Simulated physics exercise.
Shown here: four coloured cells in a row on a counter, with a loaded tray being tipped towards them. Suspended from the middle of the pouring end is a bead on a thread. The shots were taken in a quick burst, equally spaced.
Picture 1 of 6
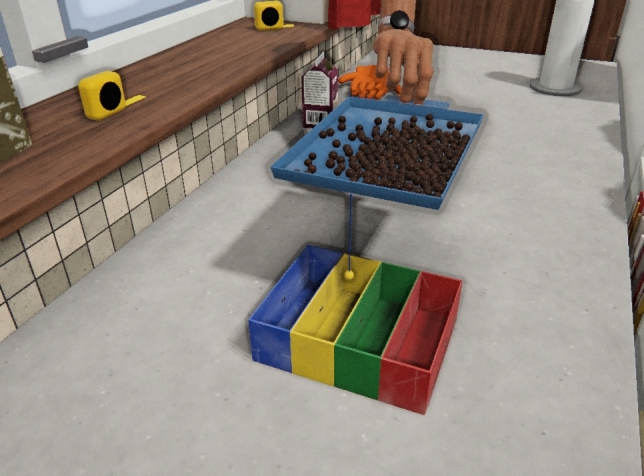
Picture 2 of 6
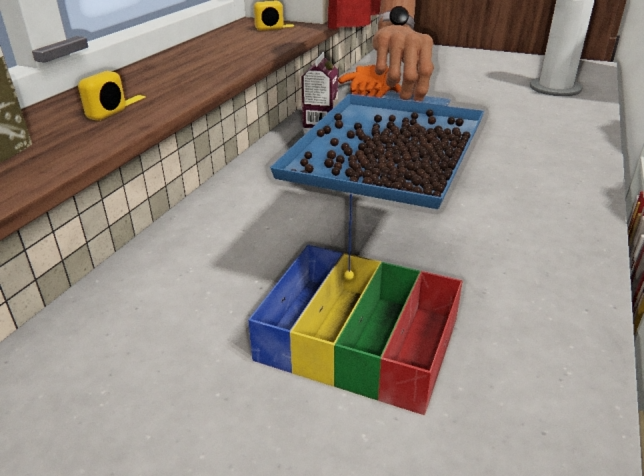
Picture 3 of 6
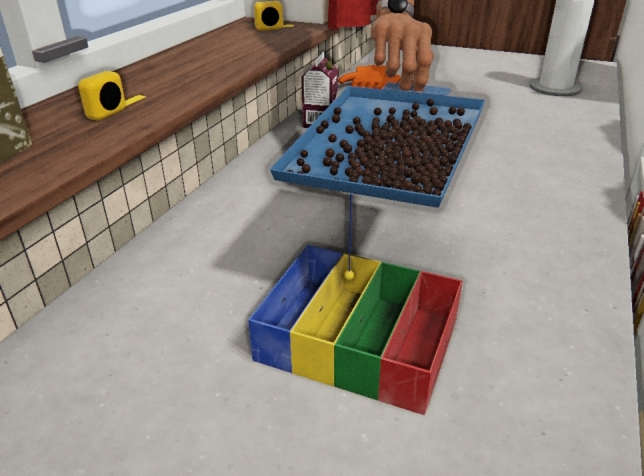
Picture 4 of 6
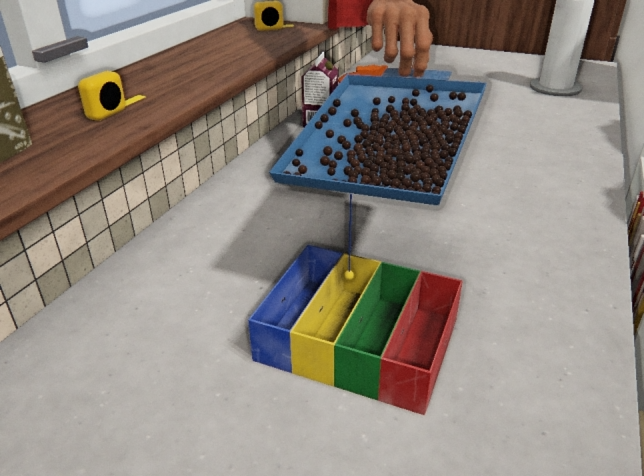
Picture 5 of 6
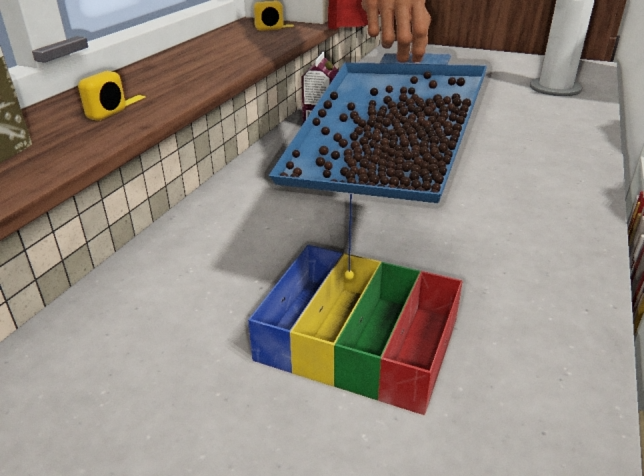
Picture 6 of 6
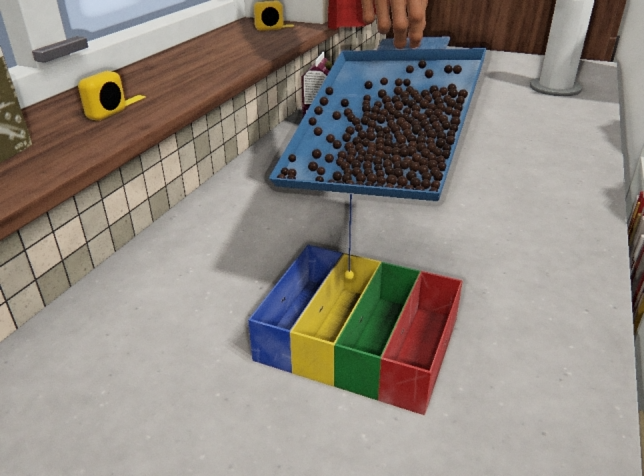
The clip opens on a blue tray of brown chocolate balls, held level by a hand above a row of blue, yellow, green and red cells on a counter. The hand raises the tray's far end, slightly and then more steeply, its near left corner lowest, and the balls begin shifting within the tray.
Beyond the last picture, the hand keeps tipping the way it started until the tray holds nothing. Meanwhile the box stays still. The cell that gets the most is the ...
... Blue one.
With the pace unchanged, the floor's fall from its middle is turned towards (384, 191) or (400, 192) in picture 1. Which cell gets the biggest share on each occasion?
First try: The red one; second try: The cell in red.
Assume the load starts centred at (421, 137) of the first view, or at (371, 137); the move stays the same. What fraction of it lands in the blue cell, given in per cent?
From the first start you get 40 in a hundred, from the second 30 in a hundred.
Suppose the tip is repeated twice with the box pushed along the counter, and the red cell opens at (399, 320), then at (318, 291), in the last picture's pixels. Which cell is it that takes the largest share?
It would be the blue cell the first time and the green cell the second time.
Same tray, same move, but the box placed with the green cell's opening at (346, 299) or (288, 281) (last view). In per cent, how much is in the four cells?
In order: 90 per cent and 90 per cent.
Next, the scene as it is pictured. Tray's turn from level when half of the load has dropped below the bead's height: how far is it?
The tilt then is about 85°.
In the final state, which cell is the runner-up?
The cell in yellow.
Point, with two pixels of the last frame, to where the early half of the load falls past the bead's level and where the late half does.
First roughly (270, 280), then roughly (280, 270).
Soon after the last picture, tray tipped steeply; about two thirds on the tray; a stray few in the yellow cell; a stray few in the blue cell; a stray few in the green cell; about a quarter falling or outside the box.
A little later, tray tipped past a quarter turn; a stray few on the tray; about a quarter in the blue cell; a small part in the yellow cell; a stray few in the green cell; a stray few in the red cell; about half falling or outside the box.
Later still, tray tipped past a quarter turn; about a quarter in the blue cell; a small part in the yellow cell; a stray few in the green cell; a stray few in the red cell; about half falling or outside the box.
By the end, tray tipped past a quarter turn; about a quarter in the blue cell; a small part in the yellow cell; a stray few in the green cell; a stray few in the red cell; about half outside the box.
